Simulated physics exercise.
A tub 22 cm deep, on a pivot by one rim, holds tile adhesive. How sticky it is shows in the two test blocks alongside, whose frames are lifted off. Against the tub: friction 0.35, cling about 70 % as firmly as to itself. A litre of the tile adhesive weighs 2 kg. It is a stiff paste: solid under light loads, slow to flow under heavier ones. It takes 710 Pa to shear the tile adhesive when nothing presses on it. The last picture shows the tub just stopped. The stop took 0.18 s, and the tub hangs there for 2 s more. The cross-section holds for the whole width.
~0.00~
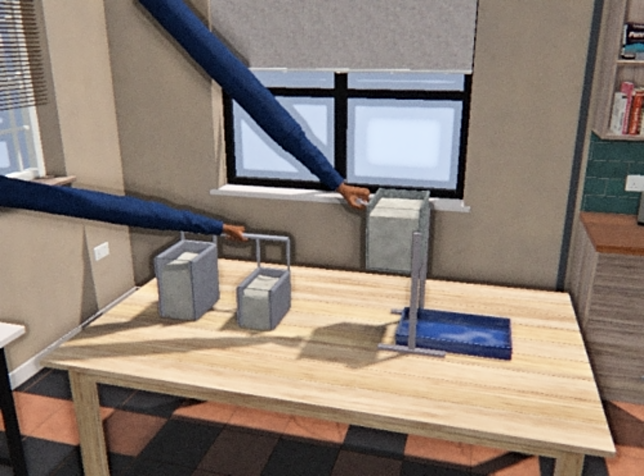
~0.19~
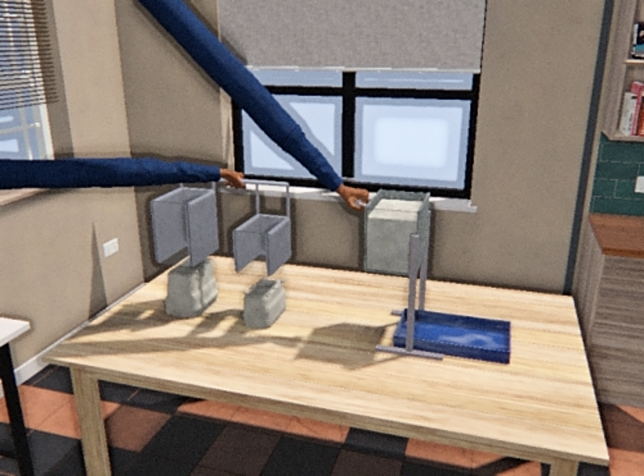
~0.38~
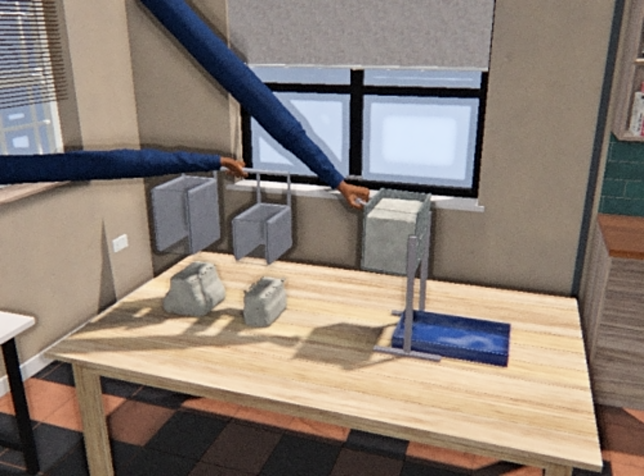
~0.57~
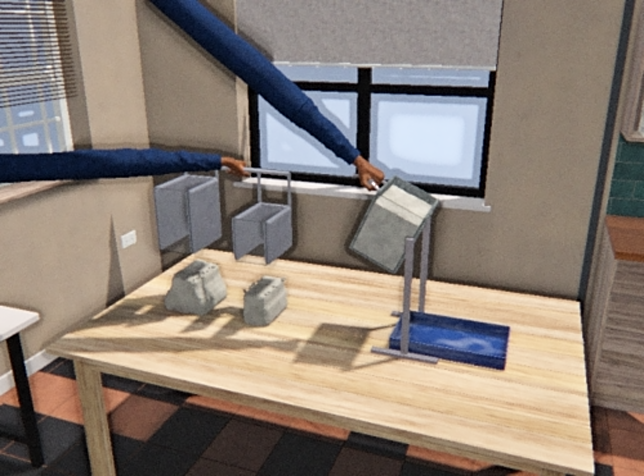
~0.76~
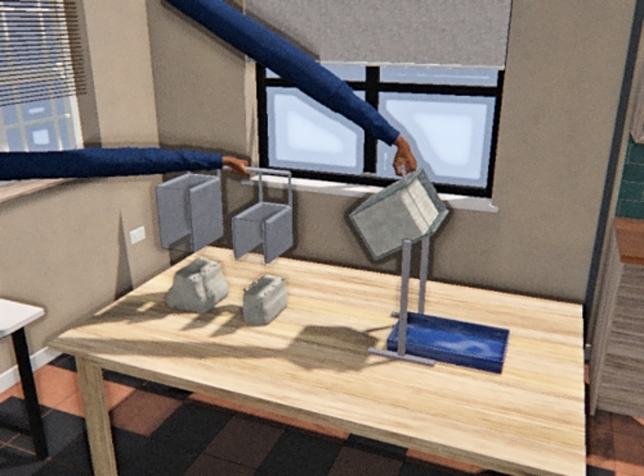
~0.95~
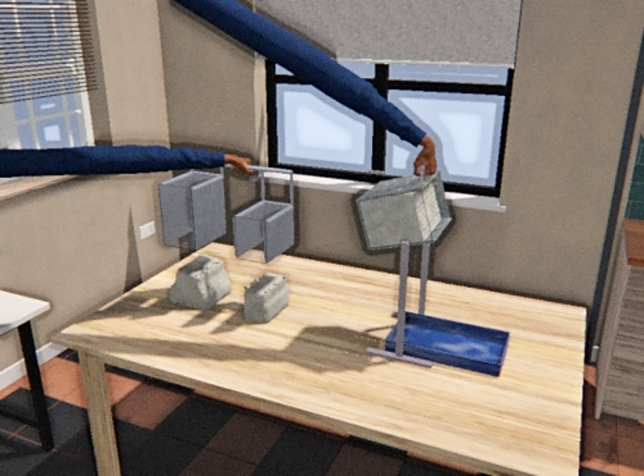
In a kitchen, one arm lifts two molds off grey blocks, then another tilts a tub.
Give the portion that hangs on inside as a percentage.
About 100 %.
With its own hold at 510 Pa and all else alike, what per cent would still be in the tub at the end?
It would be near 100 %.
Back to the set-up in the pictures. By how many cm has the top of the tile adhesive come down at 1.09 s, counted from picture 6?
Roughly 0 cm.
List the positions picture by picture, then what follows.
In the first picture, handle-side rim at (369, 206), tilt 0 degrees; top of the tile adhesive at (405, 217); blocks stand 21 cm, 14 cm (left to right).
In the second picture, handle-side rim at (368, 208), tilt 0 degrees; top of the tile adhesive at (403, 219); blocks stand 19 cm, 14 cm (left to right).
In the third picture, handle-side rim at (367, 207), tilt 2 degrees; top of the tile adhesive at (369, 216); blocks stand 16 cm, 13 cm (left to right).
In the fourth picture, handle-side rim at (379, 193), tilt 24 degrees; top of the tile adhesive at (375, 204); blocks stand 16 cm, 13 cm (left to right).
In the fifth picture, handle-side rim at (407, 186), tilt 57 degrees; top of the tile adhesive at (396, 194); blocks stand 16 cm, 13 cm (left to right).
In the sixth picture, handle-side rim at (422, 190), tilt 73 degrees; top of the tile adhesive at (409, 195); blocks stand 16 cm, 13 cm (left to right).
After 1.09 s, the tub is at 73 degrees and holds 100 %.
After 1.26 s, the tub is at 73 degrees and holds 100 %.
After 1.43 s, the tub is at 73 degrees and holds 100 %.
After 1.60 s, the tub is at 73 degrees and holds 100 %.
After 2.95 s, at the end, the tub is at 73 degrees and holds 100 %.
